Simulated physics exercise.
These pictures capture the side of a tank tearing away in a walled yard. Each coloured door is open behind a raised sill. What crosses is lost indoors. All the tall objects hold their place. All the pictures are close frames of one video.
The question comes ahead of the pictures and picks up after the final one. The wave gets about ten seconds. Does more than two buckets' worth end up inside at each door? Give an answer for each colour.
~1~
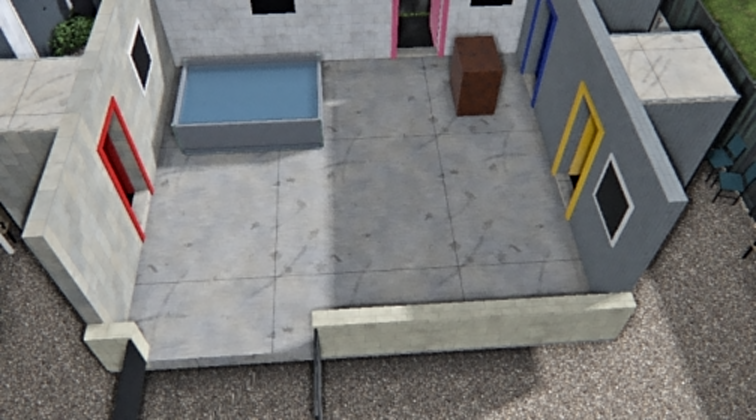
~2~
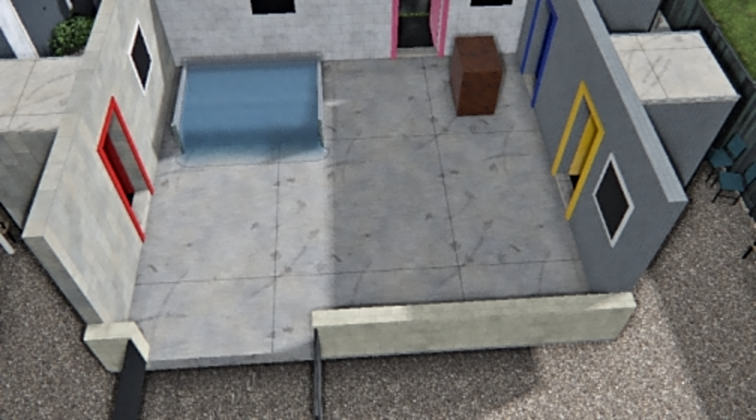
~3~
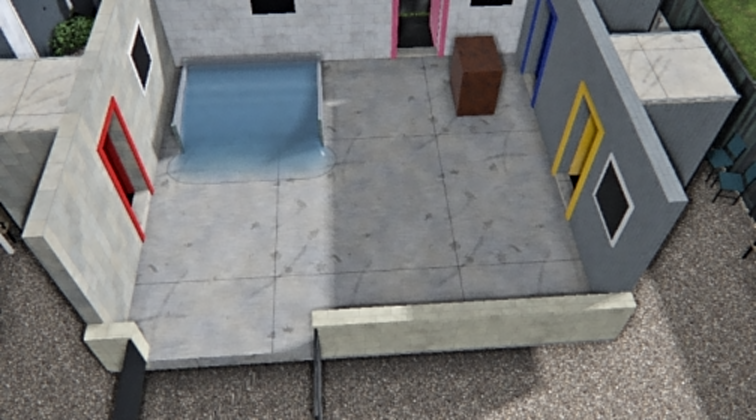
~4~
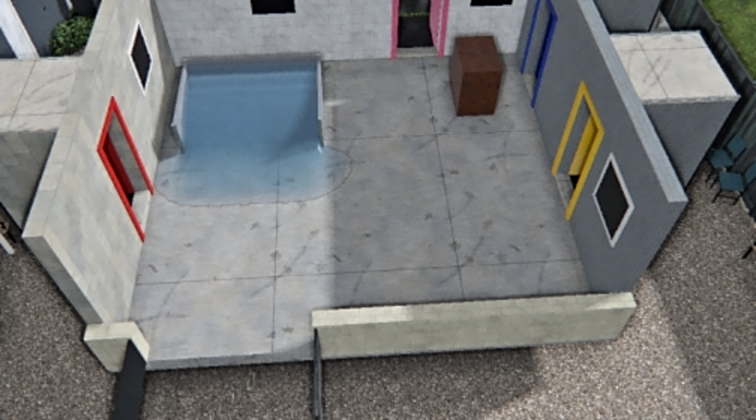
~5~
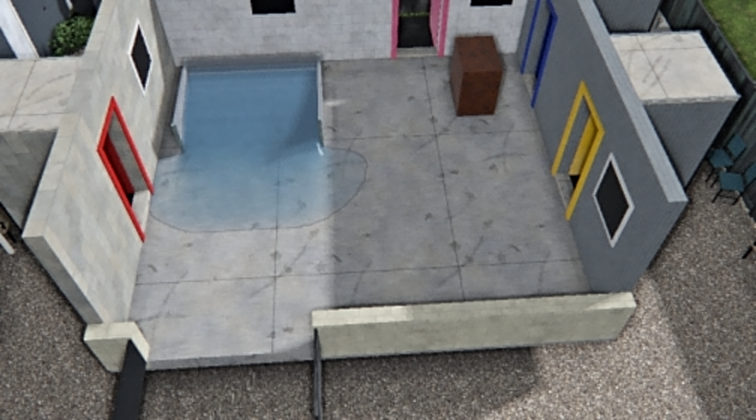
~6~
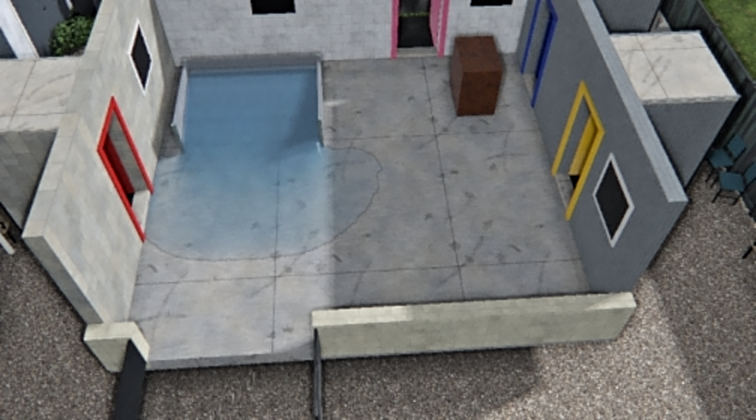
Pink door: Within the cap. Red door: Within the cap. Yellow door: Within the cap. Blue door: Within the cap.
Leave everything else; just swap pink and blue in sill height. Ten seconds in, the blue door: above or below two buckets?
Then blue stays within the limit.
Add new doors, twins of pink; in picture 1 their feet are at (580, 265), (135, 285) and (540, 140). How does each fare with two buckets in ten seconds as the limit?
The three doors, in turn: Is beyond it, is beyond it, is short of it.
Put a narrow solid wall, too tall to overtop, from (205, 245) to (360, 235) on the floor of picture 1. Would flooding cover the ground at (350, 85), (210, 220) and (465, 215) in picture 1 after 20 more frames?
Log, spots one to three: Spared; swamped; swamped.
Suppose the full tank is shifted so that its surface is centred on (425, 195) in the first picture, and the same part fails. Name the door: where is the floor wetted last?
I'd go with the pink door.
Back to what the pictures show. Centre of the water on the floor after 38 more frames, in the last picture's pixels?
My guess is about (343, 235).
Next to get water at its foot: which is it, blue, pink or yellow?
My answer: The door marked yellow.
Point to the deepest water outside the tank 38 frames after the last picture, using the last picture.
About at (594, 318).
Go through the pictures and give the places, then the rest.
The water tank at (251, 92) is whole and still, in the first picture.
Water pours out at (251, 139) and has run to (179, 156), in the second picture.
The front is at (330, 164), out from the gap at (252, 141), in the third picture.
Water pours out at (252, 142) and has run to (155, 179), in the fourth picture.
The front is at (354, 187), out from the gap at (252, 142), in the fifth picture.
Water pours out at (252, 142) and has run to (322, 241), in the sixth picture.
A moment on, water covers 40 % of the floor; the pink door not reached, the red door wet at the sill, nothing in, the yellow door not reached, the blue door not reached.
Next, water covers 45 % of the floor; the pink door not reached, the red door wet at the sill, nothing in, the yellow door not reached, the blue door not reached.
Then, water covers 50 % of the floor; the pink door not reached, the red door wet at the sill, nothing in, the yellow door not reached, the blue door not reached.
Later, water covers 60 % of the floor; the pink door not reached, the red door wet at the sill, nothing in, the yellow door wet at the sill, nothing in, the blue door not reached.
In the end, water covers 75 % of the floor; the pink door not reached, the red door wet at the sill, nothing in, the yellow door wet at the sill, nothing in, the blue door wet at the sill, nothing in.
